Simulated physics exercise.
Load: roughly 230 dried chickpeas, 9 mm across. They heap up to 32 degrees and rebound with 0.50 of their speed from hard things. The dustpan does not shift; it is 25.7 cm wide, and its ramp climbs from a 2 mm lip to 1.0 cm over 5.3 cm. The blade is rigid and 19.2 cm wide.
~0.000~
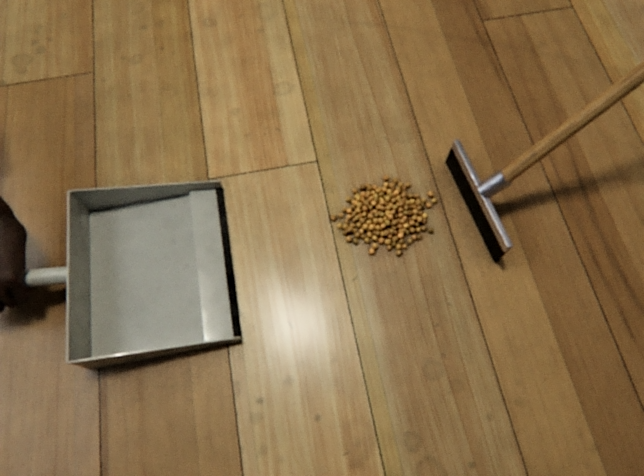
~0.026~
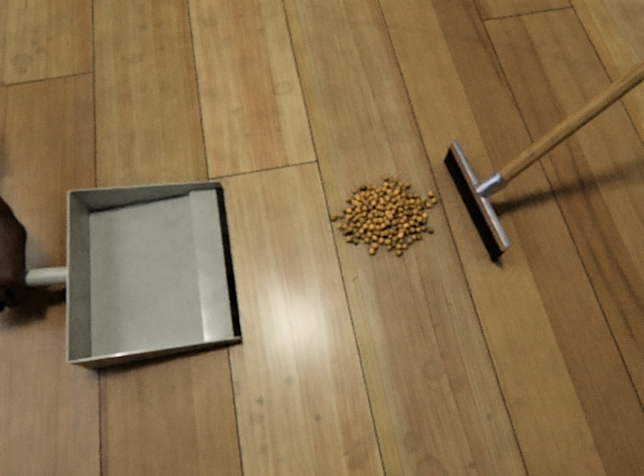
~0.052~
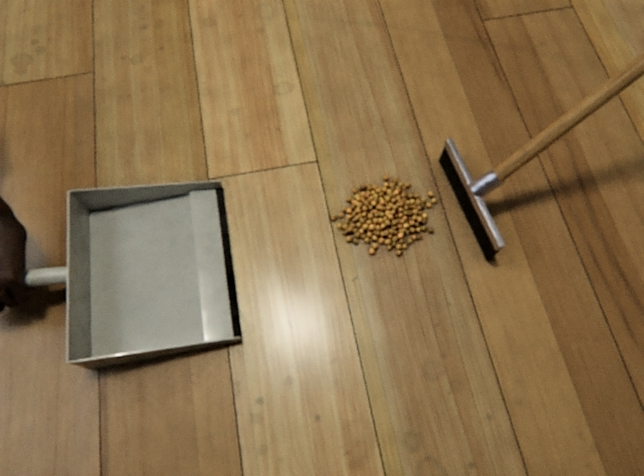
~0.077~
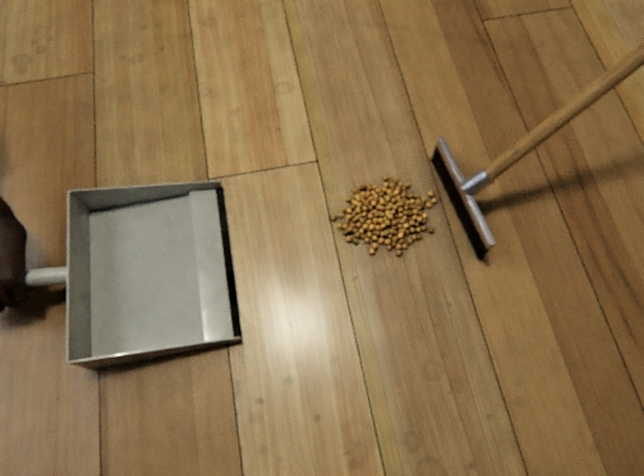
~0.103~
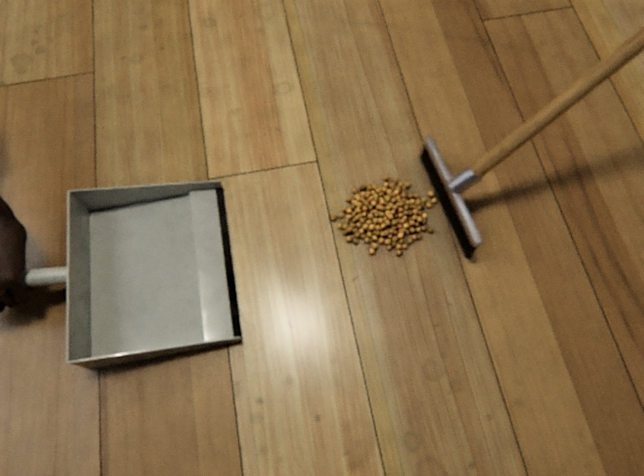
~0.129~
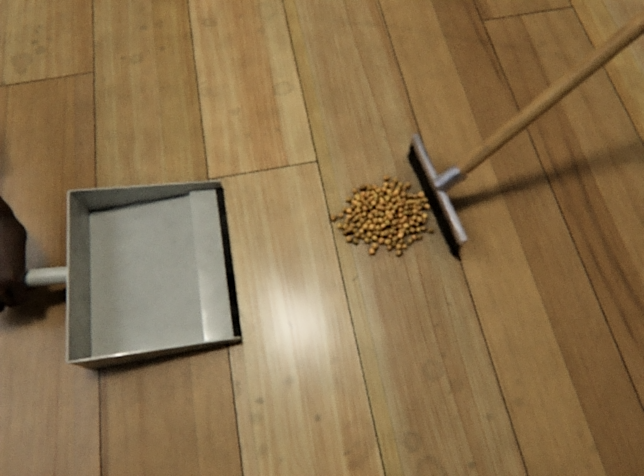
A wooden-handled blade slides left across a wood floor to the edge of piled chickpeas while a hand holds a dustpan still.
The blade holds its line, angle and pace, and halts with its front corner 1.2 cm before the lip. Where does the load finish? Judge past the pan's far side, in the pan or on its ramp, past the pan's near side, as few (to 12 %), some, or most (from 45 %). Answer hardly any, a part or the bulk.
Past the pan's far side: A part; in the pan or on its ramp: A part; past the pan's near side: Hardly any.
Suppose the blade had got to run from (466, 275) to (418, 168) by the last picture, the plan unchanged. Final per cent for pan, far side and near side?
Pan 30, far 0, near 15.
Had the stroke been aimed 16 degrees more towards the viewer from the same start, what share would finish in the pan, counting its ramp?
It would be near 55 per cent.
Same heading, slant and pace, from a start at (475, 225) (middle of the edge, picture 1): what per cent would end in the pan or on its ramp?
Some 20 per cent.
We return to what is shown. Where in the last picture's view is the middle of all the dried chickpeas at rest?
At about (234, 226).
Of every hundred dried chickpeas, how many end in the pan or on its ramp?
About 15 per cent.
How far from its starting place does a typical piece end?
Some 26 cm.
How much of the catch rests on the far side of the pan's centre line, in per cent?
Roughly 100 per cent.
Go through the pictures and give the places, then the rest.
The first frame shows blade from (507, 248) to (455, 146), moved 0.0 cm, 0 of the pieces shifted so far; middle of the pieces at (384, 214); pan at (149, 274).
The second frame shows blade from (505, 247) to (454, 145), moved 0.3 cm, 0 of the pieces shifted so far; middle of the pieces at (384, 214).
The third frame shows blade from (499, 246) to (448, 145), moved 1.1 cm, 0 of the pieces shifted so far; middle of the pieces at (384, 214).
The fourth frame shows blade from (490, 245) to (440, 144), moved 2.4 cm, 0 of the pieces shifted so far; middle of the pieces at (384, 214).
The fifth frame shows blade from (476, 243) to (428, 142), moved 4.4 cm, 0 of the pieces shifted so far; middle of the pieces at (384, 214).
The sixth frame shows blade from (462, 241) to (415, 140), moved 6.5 cm, 5 of the pieces shifted so far; middle of the pieces at (384, 214); pan at (149, 274). Its pace works out near 0.83 m/s, heading 20 degrees away from the viewer's side.
After 0.33 s, middle of the blade 18 cm from the lip; 0 % over the lip, far side 5 %, near side 0 %.
Then, at 0.46 s, middle of the blade 8 cm from the lip; 0 % over the lip, far side 15 %, near side 0 %.
After 0.73 s, middle of the blade 2 cm from the lip; 15 % over the lip, far side 20 %, near side 0 %.
At rest (1.1 s), far side 20 %, pan 15 %, near side 0 %, in front of the lip or behind the blade 60 %.
